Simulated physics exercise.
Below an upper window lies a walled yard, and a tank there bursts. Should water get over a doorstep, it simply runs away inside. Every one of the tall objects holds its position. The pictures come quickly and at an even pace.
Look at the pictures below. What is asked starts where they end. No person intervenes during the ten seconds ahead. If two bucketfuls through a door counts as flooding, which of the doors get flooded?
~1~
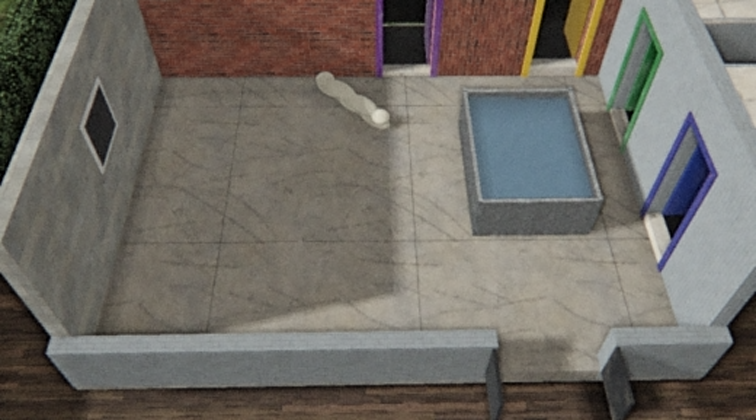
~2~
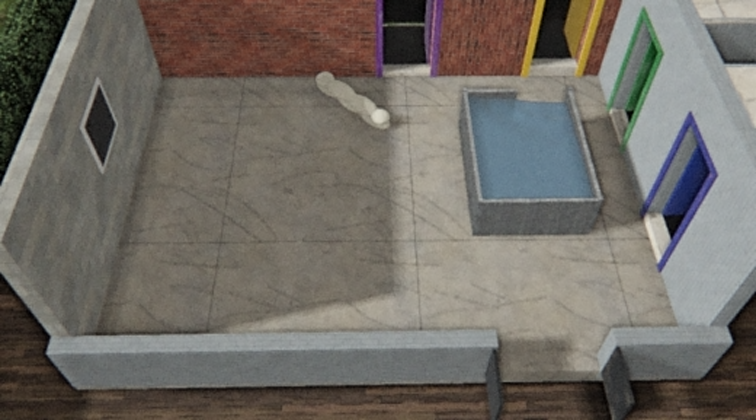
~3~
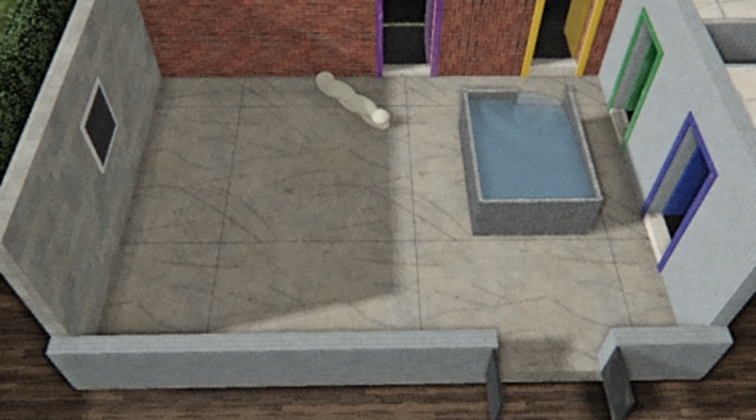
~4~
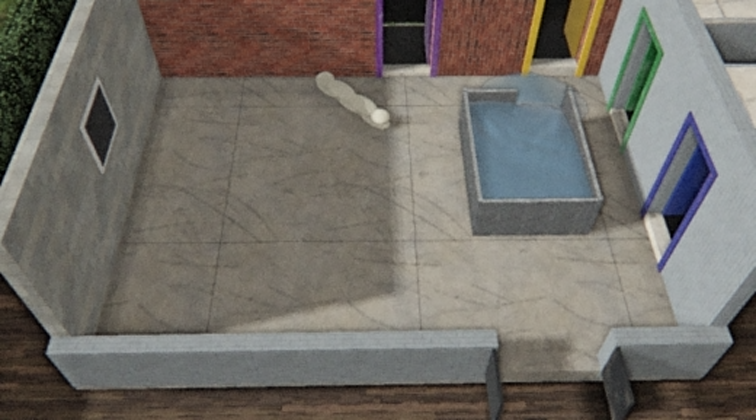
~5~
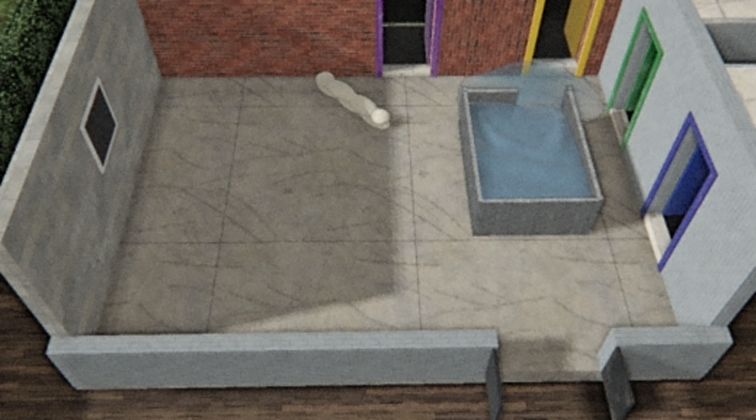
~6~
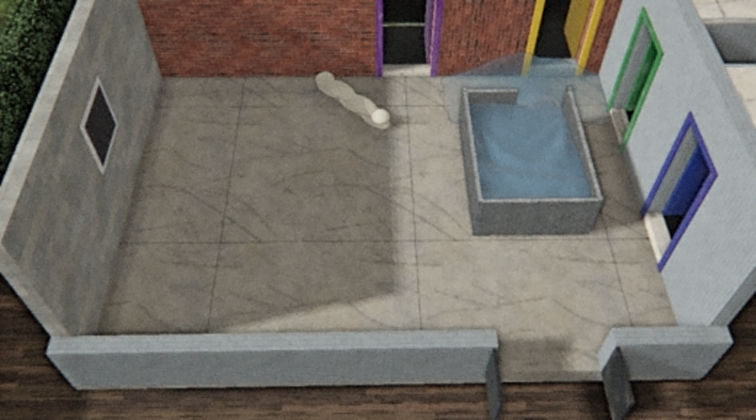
The blue door does not get flooded; the yellow door gets flooded; the green door gets flooded; the purple door gets flooded.
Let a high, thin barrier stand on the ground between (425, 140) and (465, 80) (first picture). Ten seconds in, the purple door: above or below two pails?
Note: Purple door remains below the limit.
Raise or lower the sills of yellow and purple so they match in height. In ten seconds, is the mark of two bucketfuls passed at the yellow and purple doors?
As it turns out, the yellow one overshoots and the purple one keeps within bounds.
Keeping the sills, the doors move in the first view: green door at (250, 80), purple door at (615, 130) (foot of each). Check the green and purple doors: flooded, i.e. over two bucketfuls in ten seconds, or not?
Green: Falls short. Purple: Exceeds the limit.
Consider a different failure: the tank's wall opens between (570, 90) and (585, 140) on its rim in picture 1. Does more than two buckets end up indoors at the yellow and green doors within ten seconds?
The yellow door falls short, the green door exceeds the limit.
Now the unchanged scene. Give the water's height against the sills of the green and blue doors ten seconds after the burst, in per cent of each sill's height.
Near 90 per cent and 50 per cent, respectively.
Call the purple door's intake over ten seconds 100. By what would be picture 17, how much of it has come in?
Roughly 0 %.
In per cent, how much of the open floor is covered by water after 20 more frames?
Around 35 in a hundred.
A moment on, water covers 10 % of the floor; the blue door not reached, the yellow door over two buckets in, the green door wet at the sill, nothing in, the purple door wet at the sill, nothing in.
Next, water covers 20 % of the floor; the blue door not reached, the yellow door far over two buckets in, the green door under two buckets in, the purple door wet at the sill, nothing in.
Then, water covers 35 % of the floor; the blue door wet at the sill, nothing in, the yellow door far over two buckets in, the green door under two buckets in, the purple door wet at the sill, nothing in.
Later, water covers 55 % of the floor; the blue door wet at the sill, nothing in, the yellow door far over two buckets in, the green door over two buckets in, the purple door over two buckets in.
In the end, water covers 70 % of the floor; the blue door wet at the sill, nothing in, the yellow door far over two buckets in, the green door over two buckets in, the purple door over two buckets in.
